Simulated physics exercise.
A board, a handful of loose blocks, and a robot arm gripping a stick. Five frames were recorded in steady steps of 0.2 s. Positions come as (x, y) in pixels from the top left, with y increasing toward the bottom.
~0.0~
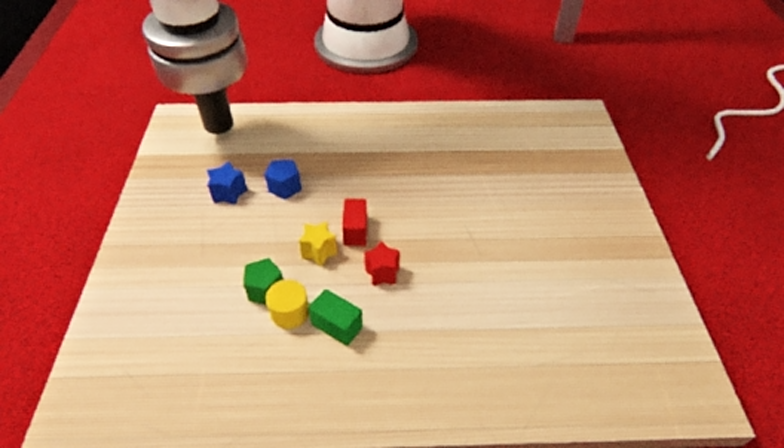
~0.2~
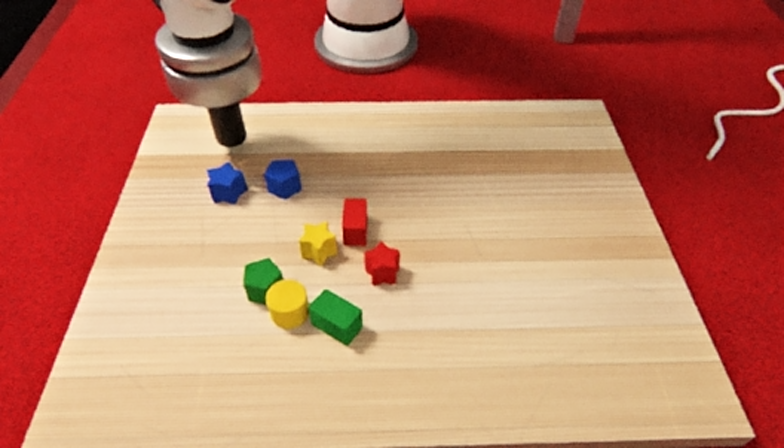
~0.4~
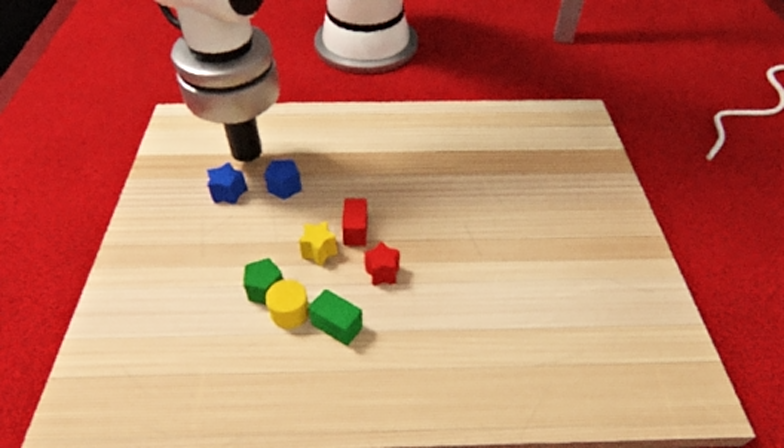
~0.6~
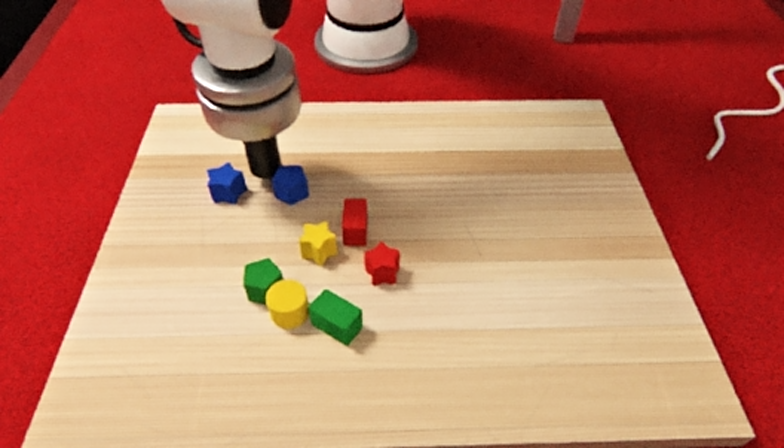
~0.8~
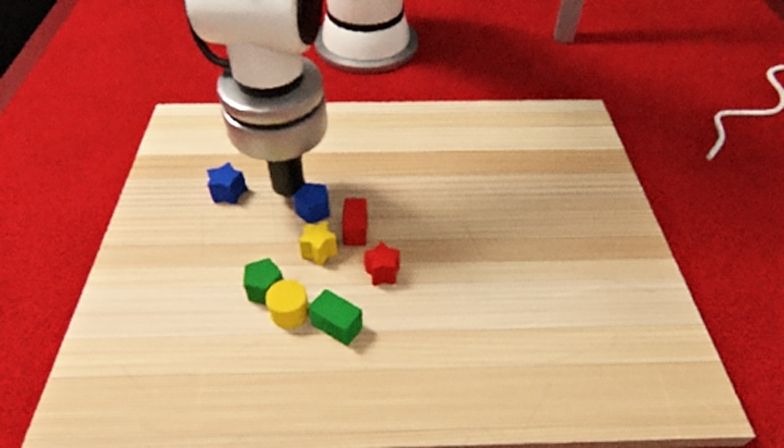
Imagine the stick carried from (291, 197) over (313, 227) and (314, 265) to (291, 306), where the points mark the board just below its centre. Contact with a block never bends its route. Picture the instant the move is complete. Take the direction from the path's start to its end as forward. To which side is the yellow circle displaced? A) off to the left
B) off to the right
My pick is B.
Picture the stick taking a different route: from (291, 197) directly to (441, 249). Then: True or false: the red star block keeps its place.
That is false.
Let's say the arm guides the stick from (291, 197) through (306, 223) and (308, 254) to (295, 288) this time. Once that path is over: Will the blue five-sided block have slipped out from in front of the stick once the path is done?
Yes, it checks out.
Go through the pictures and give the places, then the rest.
In the first picture, stick's lower end at (219, 126); green five-sided block at (261, 273); yellow circle at (286, 295); blue five-sided block at (282, 169); yellow star block at (317, 234); green rectangular block at (335, 308); red rectangular block at (355, 213).
In the second picture, stick at (232, 139); blocks still.
In the third picture, stick at (247, 153); blocks still.
In the fourth picture, stick at (266, 169); blue five-sided block at (289, 175).
In the fifth picture, stick at (289, 186); green five-sided block at (261, 273); yellow circle at (286, 295); blue five-sided block at (312, 193); yellow star block at (317, 234); green rectangular block at (335, 308); red rectangular block at (355, 213).
On the path given first. One third of the way, stick at (311, 217); blue five-sided block at (341, 220), turned 10° anticlockwise; yellow star block at (320, 241), turned 45° clockwise; red rectangular block at (369, 218), turned 20° anticlockwise.
Two thirds of the way, stick at (312, 255); blue five-sided block at (350, 231), turned 40° anticlockwise; yellow star block at (324, 272), turned 55° clockwise; red rectangular block at (375, 219), turned 35° anticlockwise.
At the end, stick at (289, 296); green five-sided block at (252, 280), turned 45° clockwise; yellow circle at (270, 323); blue five-sided block at (350, 231), turned 40° anticlockwise; yellow star block at (321, 294); green rectangular block at (343, 324); red rectangular block at (375, 219), turned 35° anticlockwise.
